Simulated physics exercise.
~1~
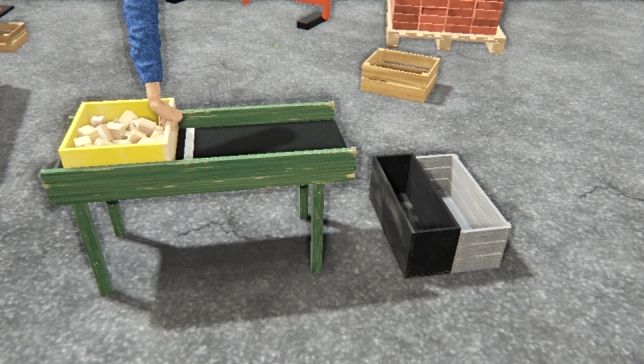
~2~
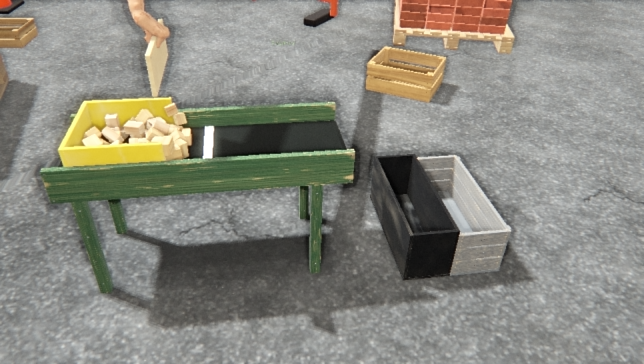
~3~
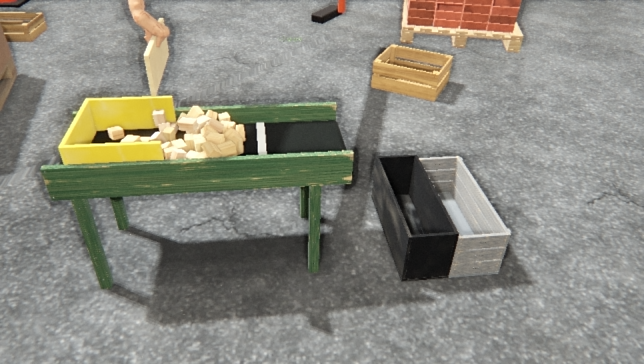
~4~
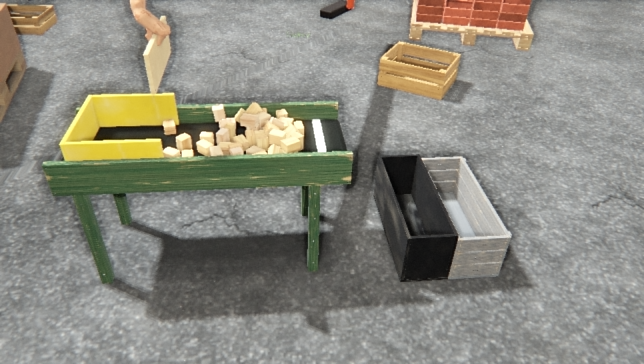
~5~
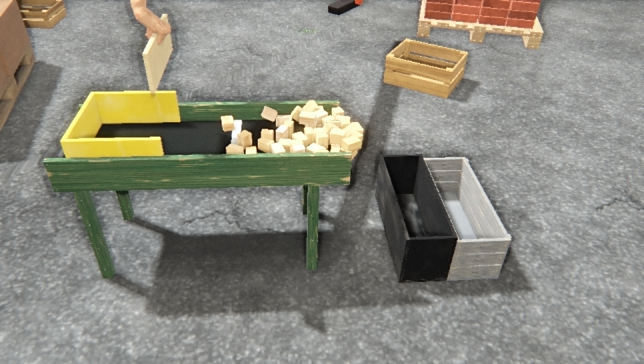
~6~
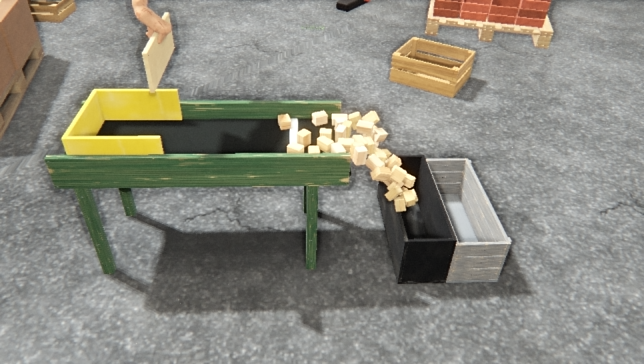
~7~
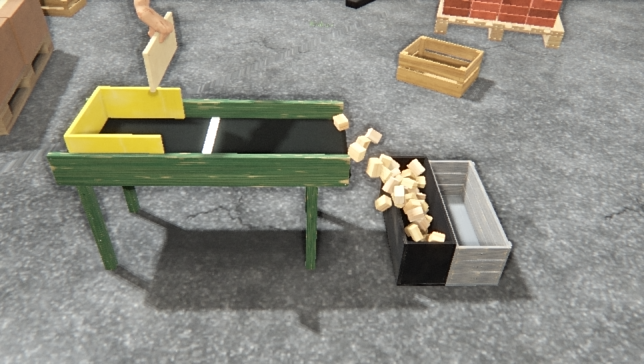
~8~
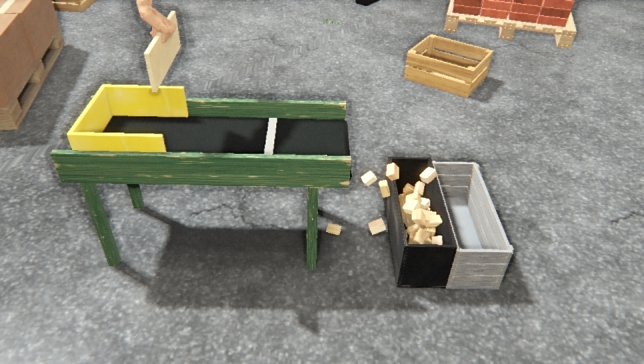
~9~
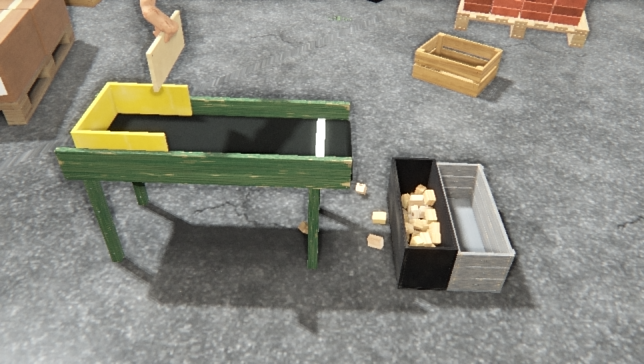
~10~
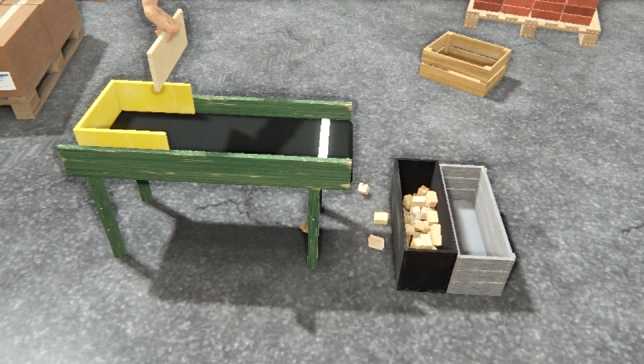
A green table with a black conveyor belt stands on rough grey paving, seen from above, with a yellow pen of pale wooden blocks at its left end. To the right sit a black bin and, just beyond it, a grey one, with a wooden crate and a pallet of bricks behind. A hand lifts the gate, and the belt carries the blocks rightward in a loose heap. They spill off the end and tumble into the black bin, while a few drop short onto the ground. Finally most blocks lie in the black bin, and the grey bin stays empty.
